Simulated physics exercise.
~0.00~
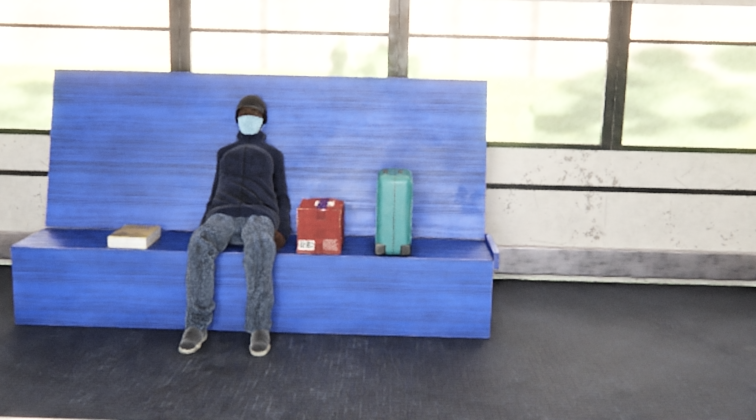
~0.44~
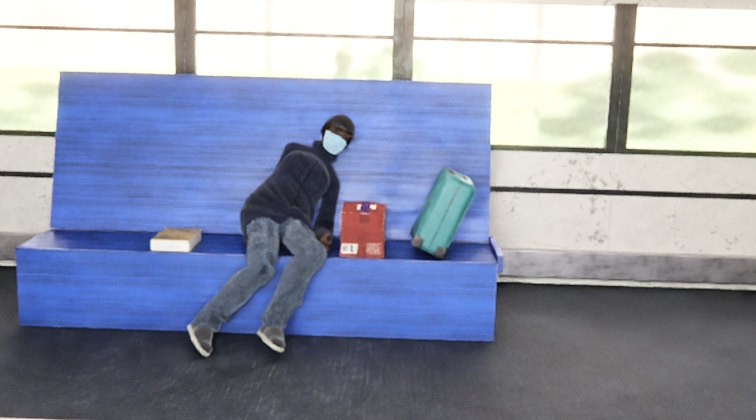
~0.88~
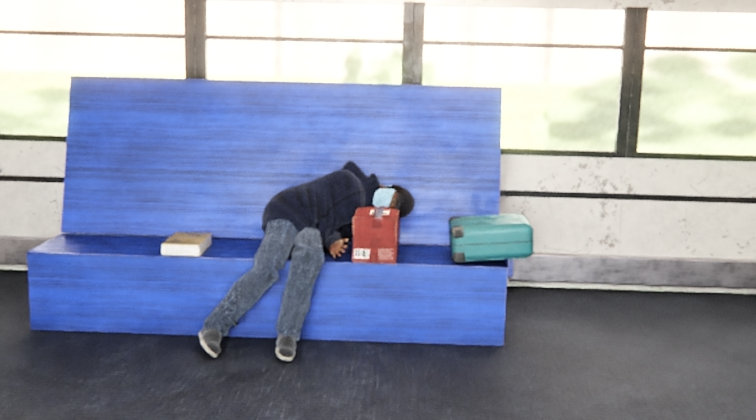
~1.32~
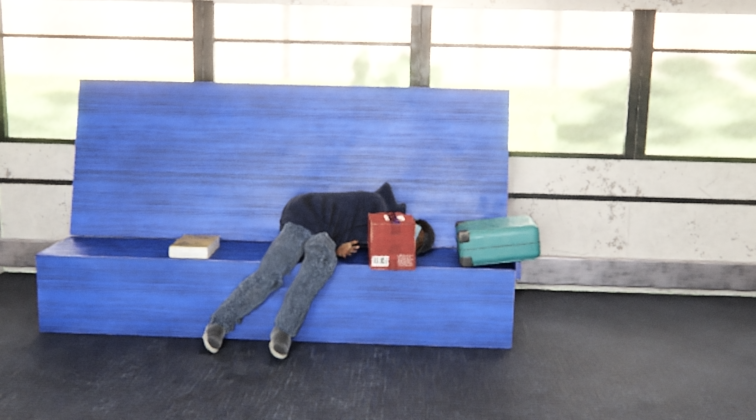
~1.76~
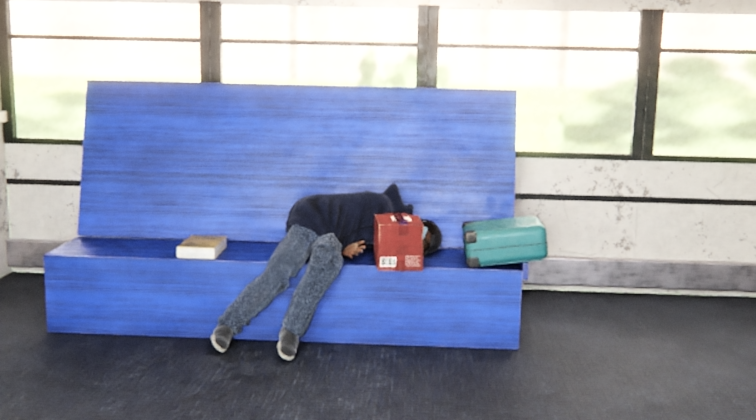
A masked passenger in dark clothes slumped sideways to the right on a blue bench, ending face-down behind a red bag, while a teal case tipped onto its side by the bench's right end and stayed there, the pale folder still on the seat.
